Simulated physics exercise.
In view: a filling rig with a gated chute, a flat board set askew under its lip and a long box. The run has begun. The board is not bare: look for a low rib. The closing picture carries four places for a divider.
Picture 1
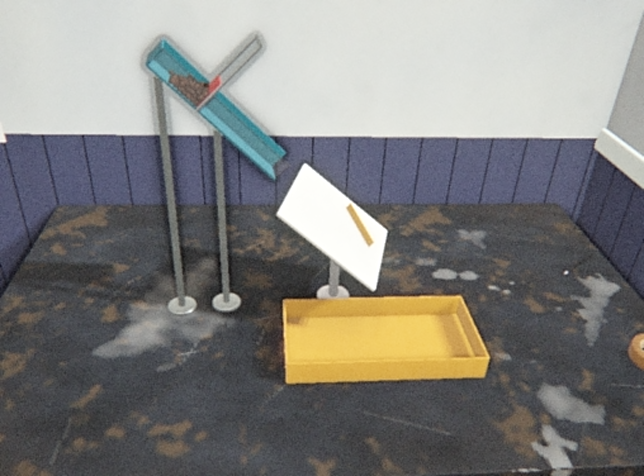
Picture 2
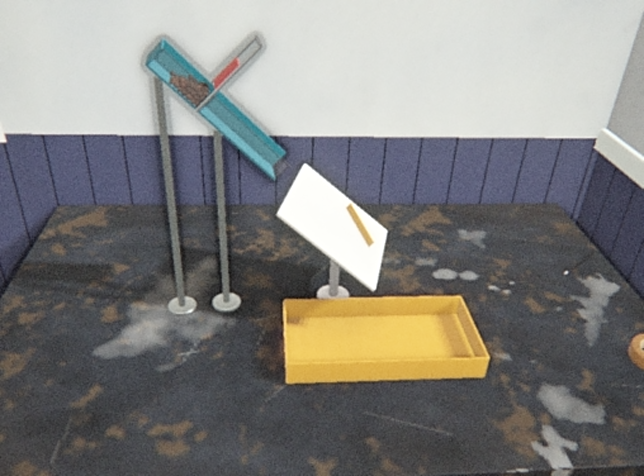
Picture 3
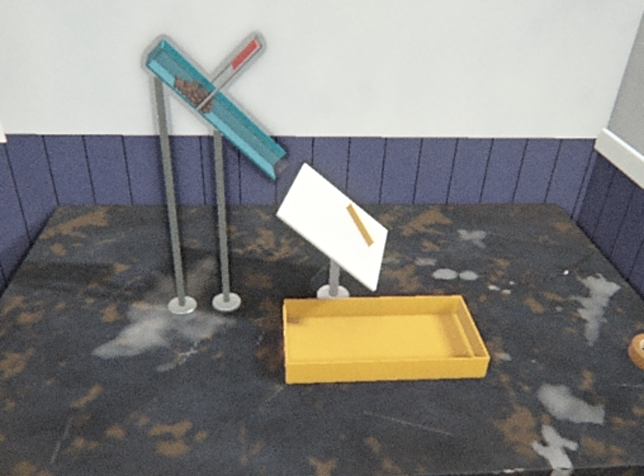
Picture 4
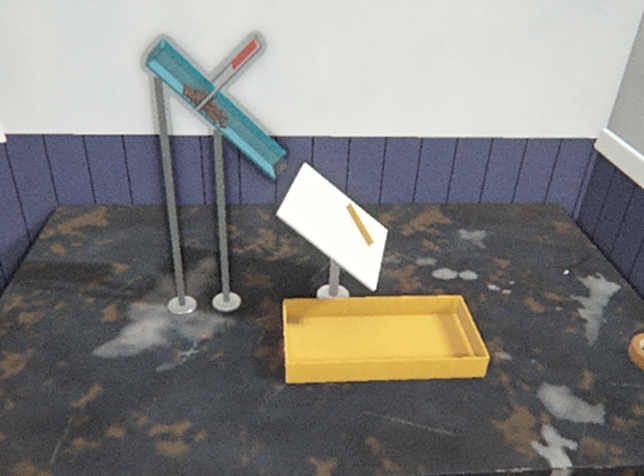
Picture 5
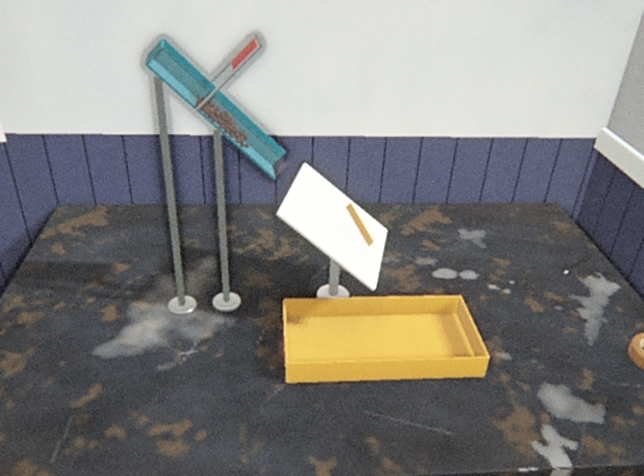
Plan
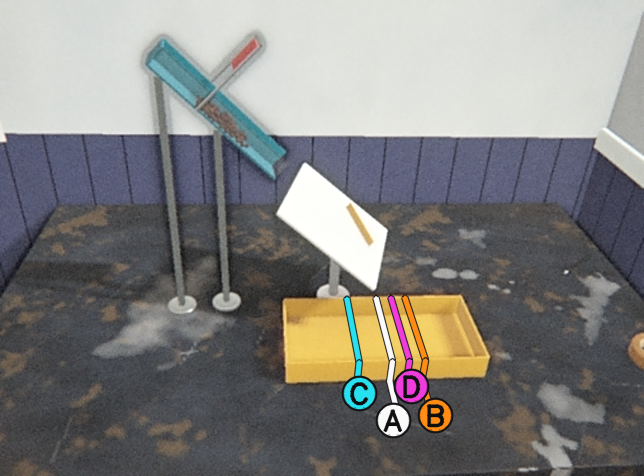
Small brown pieces sliding down a tilted teal chute as a red gate lifts, above a ribbed white board and yellow box.
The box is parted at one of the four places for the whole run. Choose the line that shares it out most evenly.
Use line B.
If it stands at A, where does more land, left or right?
More lands on the right.
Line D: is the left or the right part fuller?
Right.
On the marked copy, line A crosses the front rim at (392, 360); line B crosses the front rim at (425, 359); line C crosses the front rim at (359, 361); line D crosses the front rim at (409, 360).
If A is chosen, of what is caught, none on the left of the divider, all on the right.
If B is chosen, of what is caught, about a third on the left of the divider, about two thirds on the right.
If C is chosen, of what is caught, none on the left of the divider, all on the right.
If D is chosen, of what is caught, none on the left of the divider, all on the right.
